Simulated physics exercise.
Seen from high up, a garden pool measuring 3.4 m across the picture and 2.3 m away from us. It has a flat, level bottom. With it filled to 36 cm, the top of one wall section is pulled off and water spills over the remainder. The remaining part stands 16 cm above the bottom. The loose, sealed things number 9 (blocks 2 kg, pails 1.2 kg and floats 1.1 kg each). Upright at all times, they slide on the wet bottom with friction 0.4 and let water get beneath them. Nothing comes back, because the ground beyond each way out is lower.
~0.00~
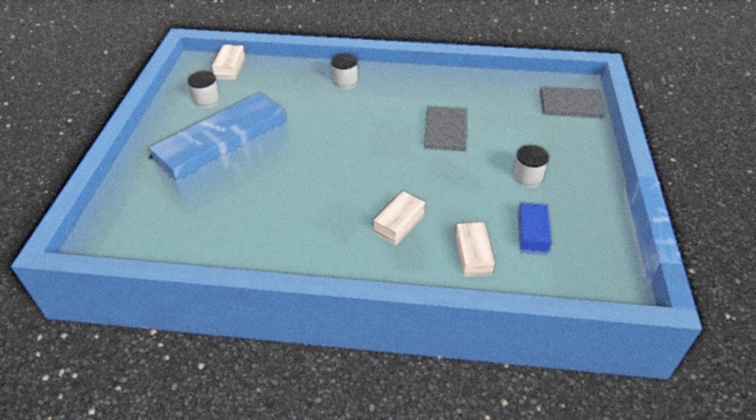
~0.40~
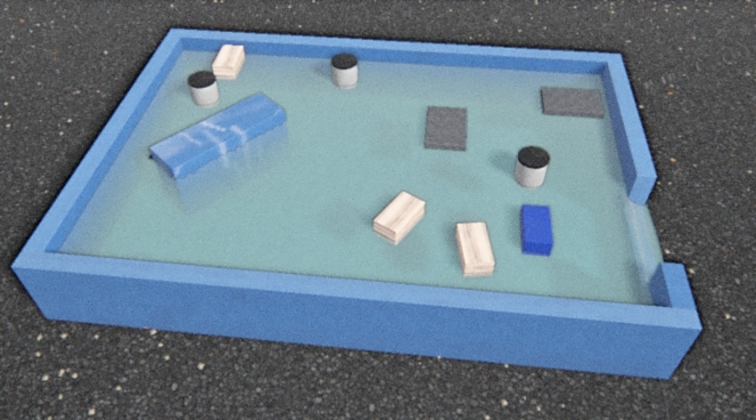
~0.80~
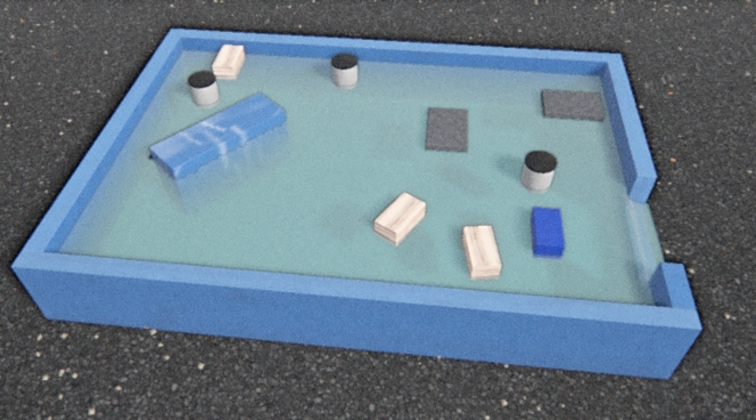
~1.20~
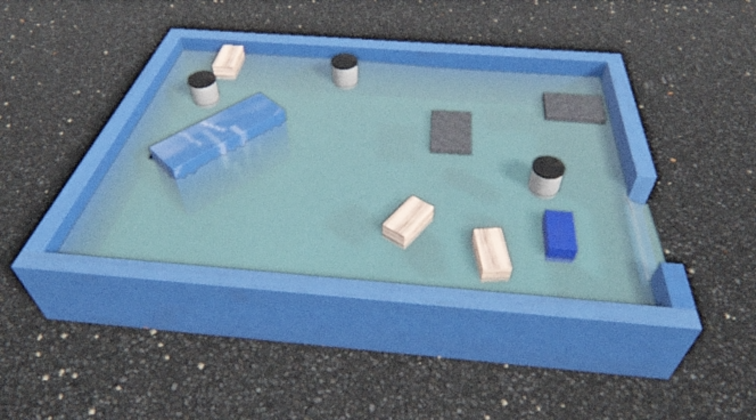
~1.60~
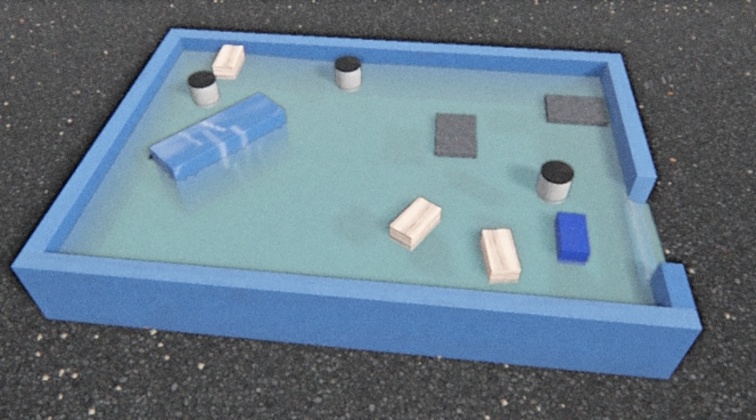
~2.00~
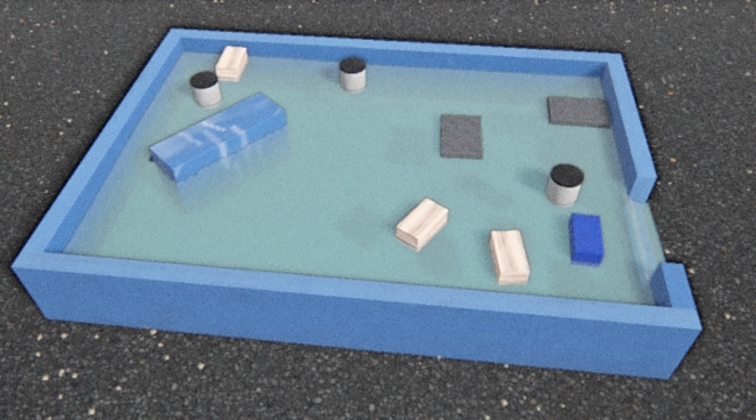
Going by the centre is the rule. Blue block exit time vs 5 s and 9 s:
It is not there at the first time.
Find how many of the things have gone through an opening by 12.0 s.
The answer is 3 at that time.
After 2.8 s the blue block is near (622, 236), 0.5 m from its start, afloat; 0 of 9 are out; 9 afloat.
After 5.4 s the blue block has gone out (at 3.6 s); 2 of 9 are out; 7 afloat.
After 8.0 s the blue block has gone out (at 3.6 s); 3 of 9 are out; 6 afloat.
After 12.0 s the blue block has gone out (at 3.6 s); 3 of 9 are out; 6 afloat.
